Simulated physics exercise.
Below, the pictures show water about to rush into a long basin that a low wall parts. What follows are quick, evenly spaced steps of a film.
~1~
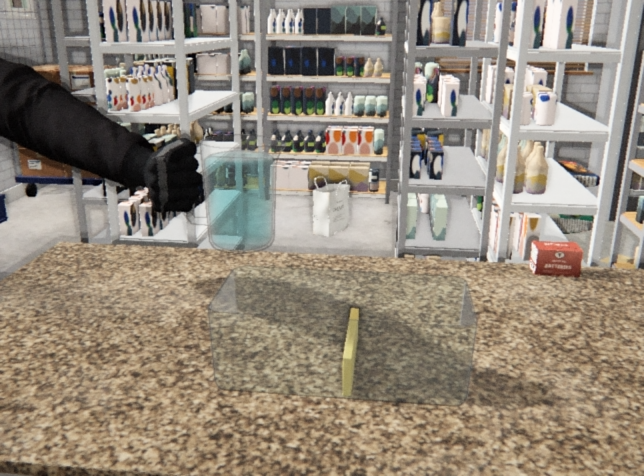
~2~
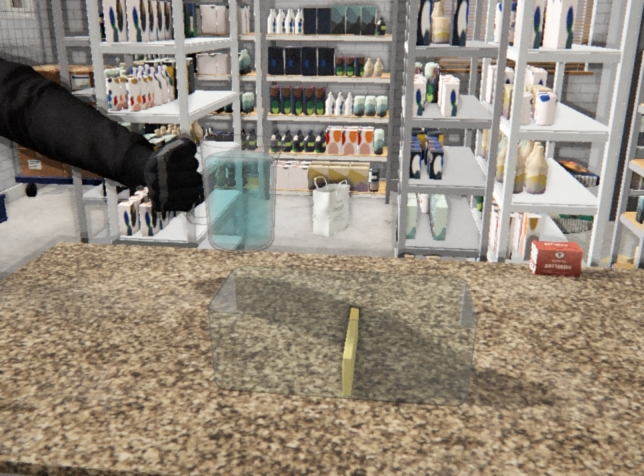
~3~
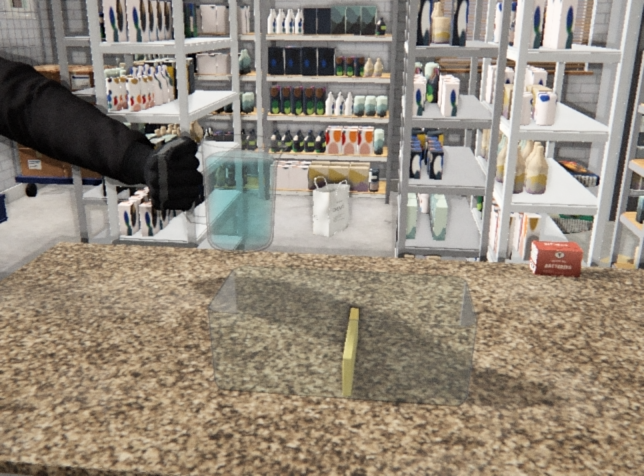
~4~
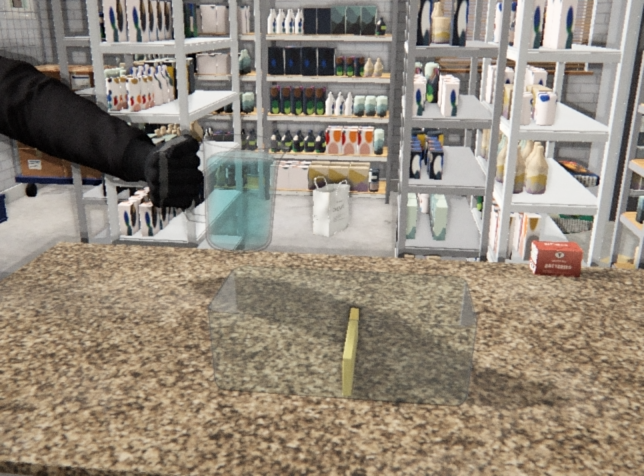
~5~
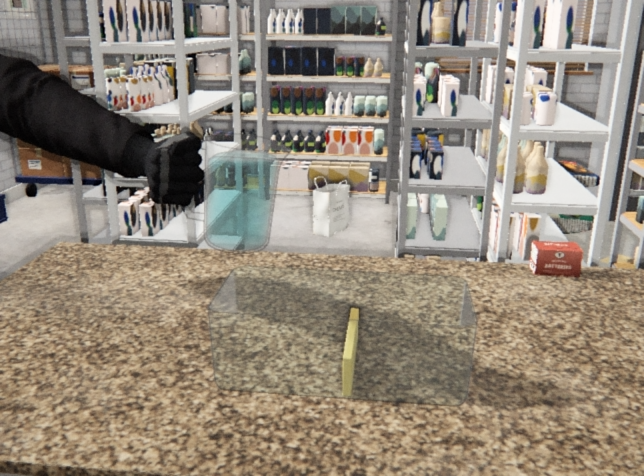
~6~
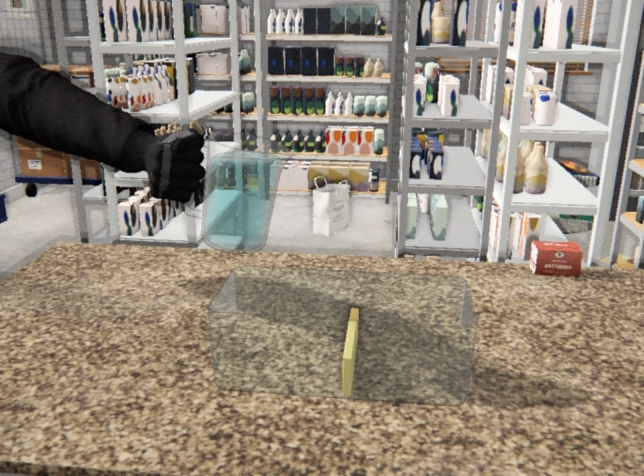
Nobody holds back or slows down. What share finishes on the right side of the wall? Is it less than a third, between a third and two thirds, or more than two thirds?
Sits mid-range.
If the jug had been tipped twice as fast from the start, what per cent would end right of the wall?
Around 20 in a hundred.
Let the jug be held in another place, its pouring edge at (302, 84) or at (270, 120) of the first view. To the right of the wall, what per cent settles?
Roughly 95 % and 20 %.
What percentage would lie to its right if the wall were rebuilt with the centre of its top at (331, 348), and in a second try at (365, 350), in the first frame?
Note - case one near 85 %, case two near 20 %.
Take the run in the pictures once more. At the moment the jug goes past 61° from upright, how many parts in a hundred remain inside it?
About 85 per cent.
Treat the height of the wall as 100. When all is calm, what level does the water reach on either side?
The left reads 20 in a hundred and the right 20 in a hundred.
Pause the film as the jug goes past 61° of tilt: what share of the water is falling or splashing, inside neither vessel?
I'd say some 10 per cent of it.
A moment on, the jug is tipped part way and 87 per cent is still to pour, 1 is left of the wall and 2 right of it.
Next, the jug is tipped on its side and 36 per cent is still to pour, 13 is left of the wall and 33 right of it.
Then the jug is tipped right over and 1 per cent is still to pour, 52 is left of the wall and 44 right of it.
Later the jug is tipped right over and 0 per cent is still to pour, 54 is left of the wall and 45 right of it.
Finally, 54 per cent lies left of the wall, 45 right of it and 1 outside.
